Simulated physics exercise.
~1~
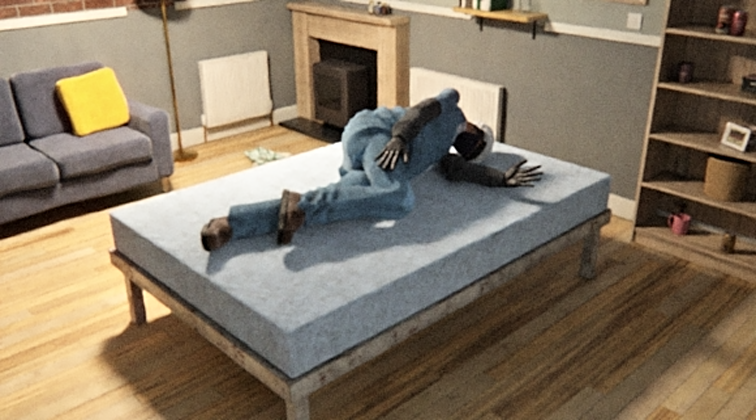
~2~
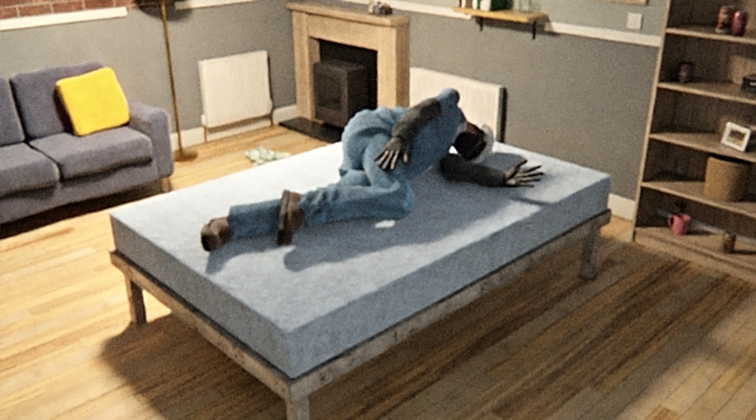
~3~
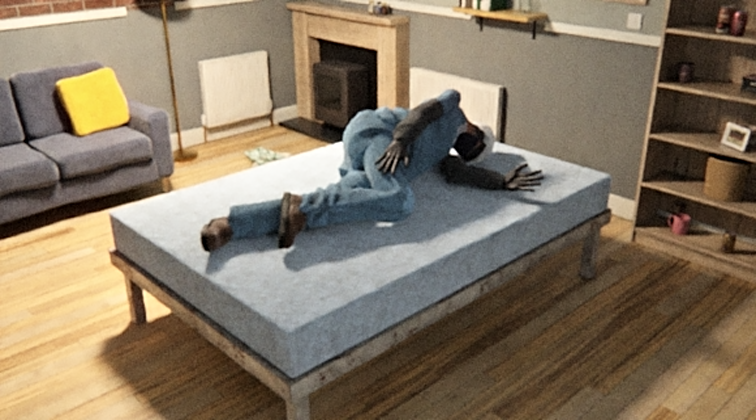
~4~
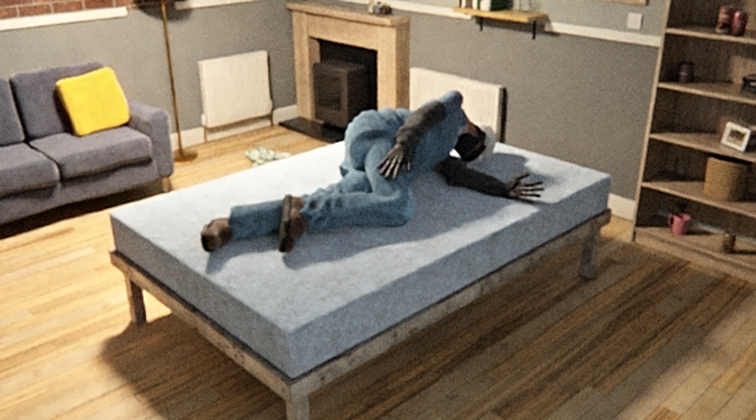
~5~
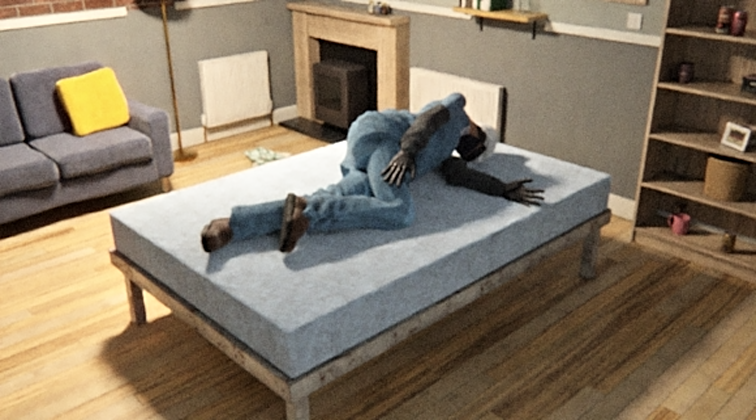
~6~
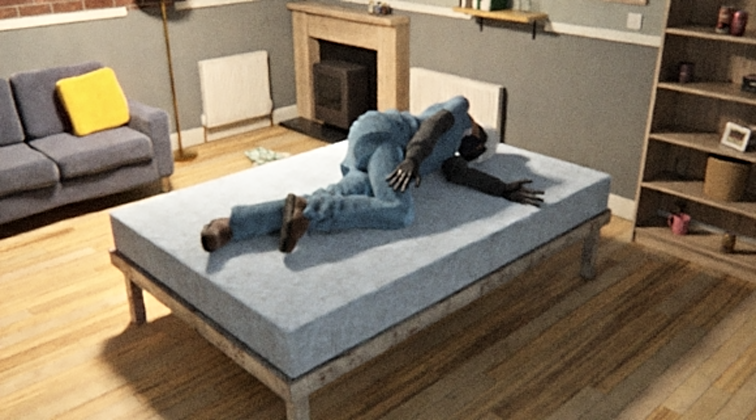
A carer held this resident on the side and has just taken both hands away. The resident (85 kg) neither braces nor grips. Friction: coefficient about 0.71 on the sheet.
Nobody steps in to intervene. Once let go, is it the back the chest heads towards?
Watch it slump belly-ward.
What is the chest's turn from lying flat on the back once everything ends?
The chest finishes turned some 160° from lying flat on its back.
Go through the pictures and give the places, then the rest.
The first picture shows chest (438, 129); shoulders at 105°.
The second picture shows chest (438, 129); shoulders at 105°.
The third picture shows chest (438, 130); shoulders at 105°.
The fourth picture shows chest (440, 130); shoulders at 105°.
The fifth picture shows chest (441, 131); shoulders at 110°.
The sixth picture shows chest (443, 133); shoulders at 115°.
Then, 0.26 s after the last picture the chest is turned 135° from lying flat on the back, near (449, 138) in the last picture's view.
Then, 0.66 s after the last picture the chest is turned 160° from lying flat on the back, near (455, 142) in the last picture's view.
Then, 1.26 s after the last picture the chest is turned 155° from lying flat on the back, near (456, 142) in the last picture's view.
When all is still, chest rolls forwards.
